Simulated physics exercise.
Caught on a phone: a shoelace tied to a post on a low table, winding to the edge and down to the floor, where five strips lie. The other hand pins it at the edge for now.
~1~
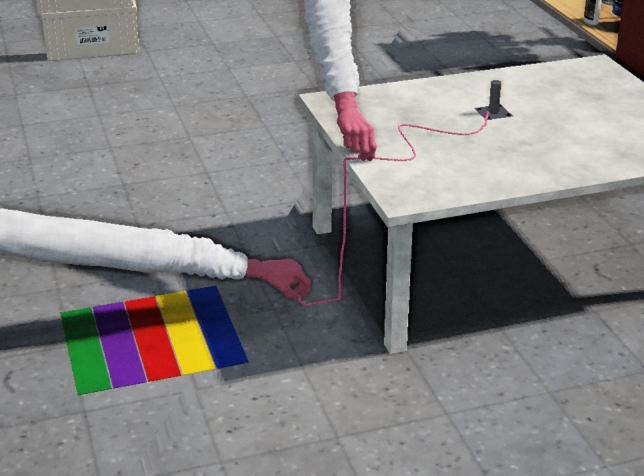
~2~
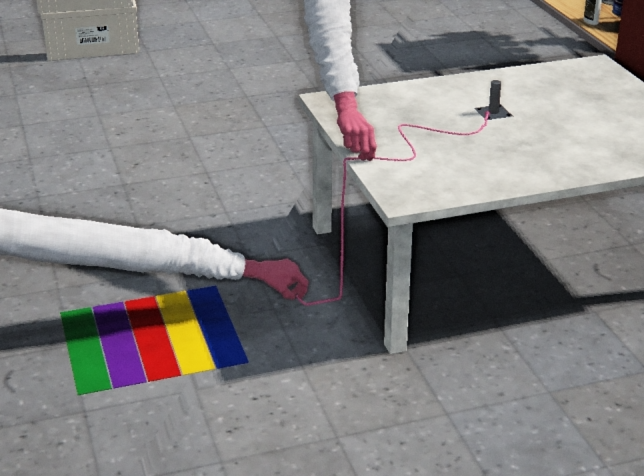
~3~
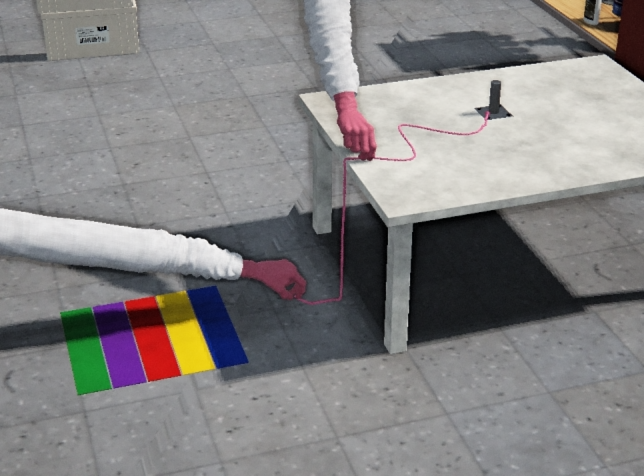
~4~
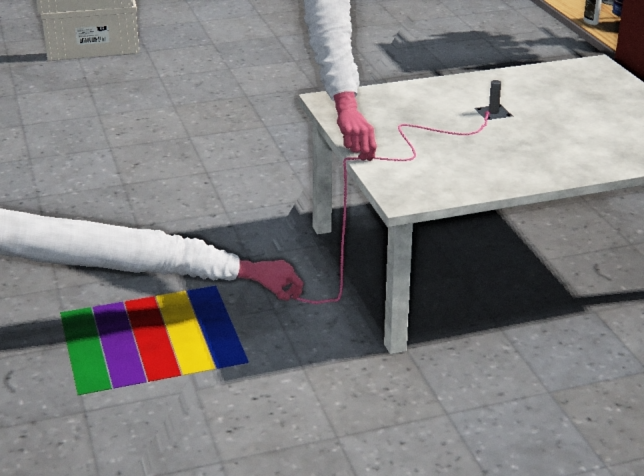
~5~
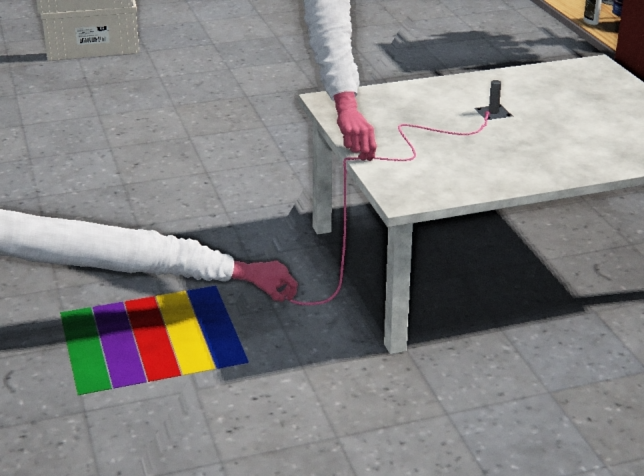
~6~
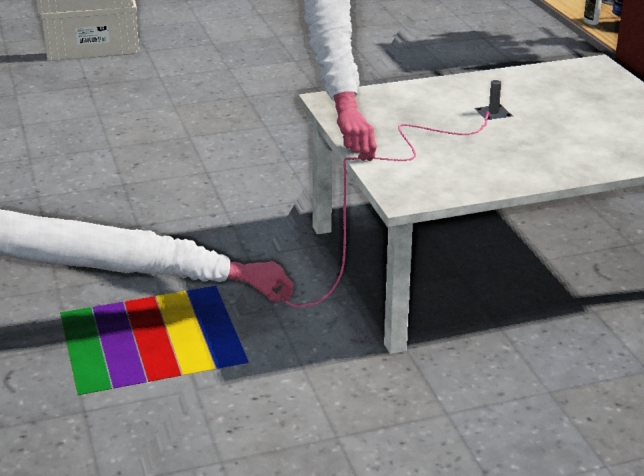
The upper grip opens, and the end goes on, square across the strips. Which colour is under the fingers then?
The end stops over the green strip.
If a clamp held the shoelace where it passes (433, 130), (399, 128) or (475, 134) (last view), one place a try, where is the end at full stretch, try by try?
Try by try, around (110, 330), (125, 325) and (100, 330).
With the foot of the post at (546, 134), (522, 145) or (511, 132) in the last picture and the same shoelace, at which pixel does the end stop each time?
In that order: (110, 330), (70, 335) and (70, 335).
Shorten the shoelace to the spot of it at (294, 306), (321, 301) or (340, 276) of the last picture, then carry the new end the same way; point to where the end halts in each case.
The places are (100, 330), (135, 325) and (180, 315).
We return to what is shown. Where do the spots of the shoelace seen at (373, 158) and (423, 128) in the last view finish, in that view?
The first at (282, 194), the second at (399, 135).
Soon after, end near (137, 324); over red.
Then, end near (100, 331); over purple.
At full stretch, end near (80, 334); over green. It gets as far as the green strip.
